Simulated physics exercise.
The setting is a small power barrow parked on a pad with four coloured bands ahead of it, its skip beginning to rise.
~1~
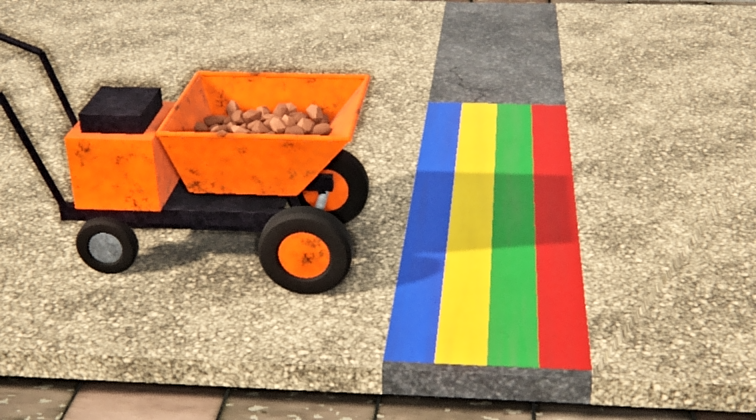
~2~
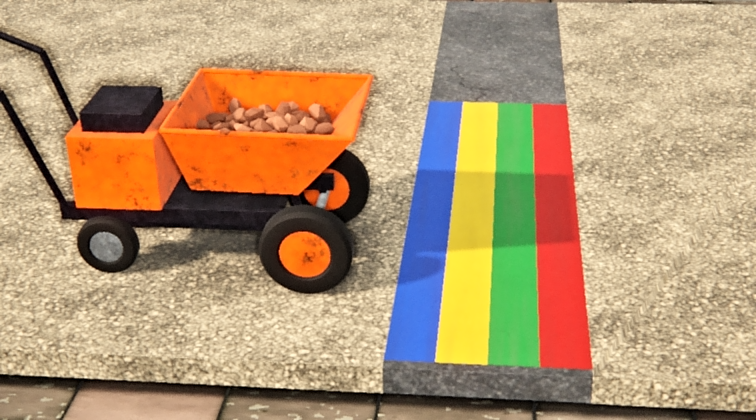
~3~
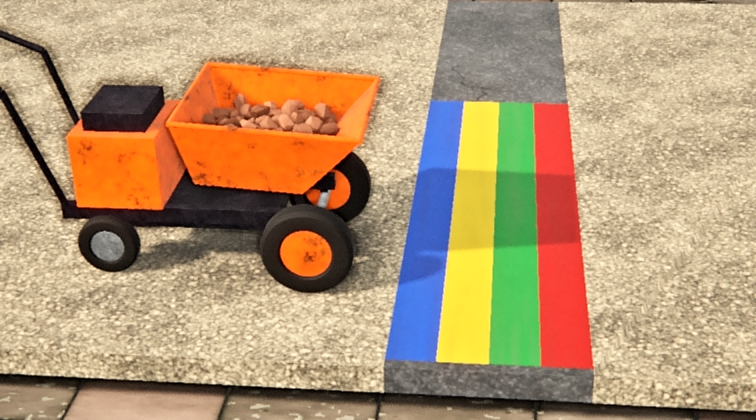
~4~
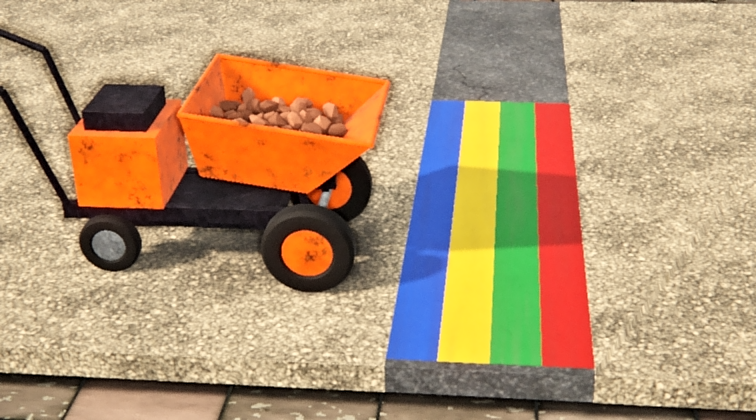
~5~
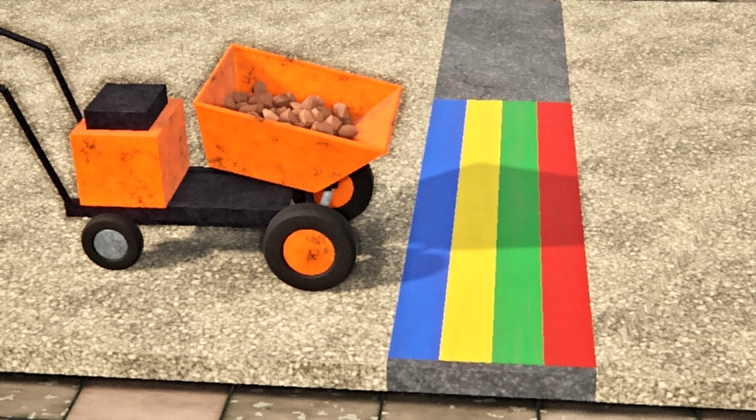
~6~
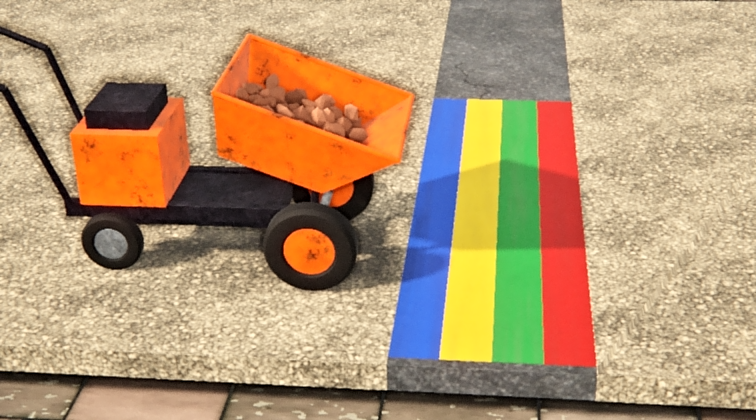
At first, a small orange barrow loaded with brown rubble sits with its skip level, left of a pad striped blue, yellow, green and red. The skip then gradually tilts forward to the right, its rear end lifting, until it is clearly tipped, while the wheels stay put and the lumps remain inside.
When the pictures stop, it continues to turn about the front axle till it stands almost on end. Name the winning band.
The yellow band.
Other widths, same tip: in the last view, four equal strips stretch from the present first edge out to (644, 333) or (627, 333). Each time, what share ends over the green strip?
20 and 20 in a hundred.
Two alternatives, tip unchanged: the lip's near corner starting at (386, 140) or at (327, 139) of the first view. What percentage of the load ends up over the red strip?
Roughly 20 per cent, and 0 per cent.
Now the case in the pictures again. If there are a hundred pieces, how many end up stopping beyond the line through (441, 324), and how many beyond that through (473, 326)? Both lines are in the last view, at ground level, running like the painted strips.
Close to 80 and 50 per cent respectively.
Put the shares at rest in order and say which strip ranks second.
That green strip is second.
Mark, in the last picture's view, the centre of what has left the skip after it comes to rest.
I'd put the middle somewhere around (490, 254).
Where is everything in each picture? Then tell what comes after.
In the first frame, lip of the skip at (349, 139), level; top of the load at (262, 128), lumps of rubble; blue strip at (414, 323); yellow strip at (463, 325); green strip at (513, 327); red strip at (563, 329).
In the second frame, lip of the skip at (352, 139), level; top of the load at (264, 126).
In the third frame, lip of the skip at (360, 141), tipped barely; top of the load at (251, 125).
In the fourth frame, lip of the skip at (371, 146), tipped a little; top of the load at (259, 121).
In the fifth frame, lip of the skip at (385, 152), tipped a little; top of the load at (253, 119).
In the sixth frame, lip of the skip at (398, 161), tipped clearly; top of the load at (265, 113); blue strip at (419, 319); yellow strip at (468, 321); green strip at (518, 323); red strip at (568, 326).
Soon, skip tipped steeply; all in the skip.
A while on, skip tipped right over; most in the skip; a small part over the yellow strip; a stray few over the green strip.
Towards the end, skip tipped right over; about a quarter in the skip; a stray few over the blue strip; about half over the yellow strip; about a quarter over the green strip; a small part over the red strip; a stray few off the paint.
Finally, skip tipped right over; a small part in the skip; a small part over the blue strip; about half over the yellow strip; about a quarter over the green strip; a small part over the red strip; a stray few off the paint.
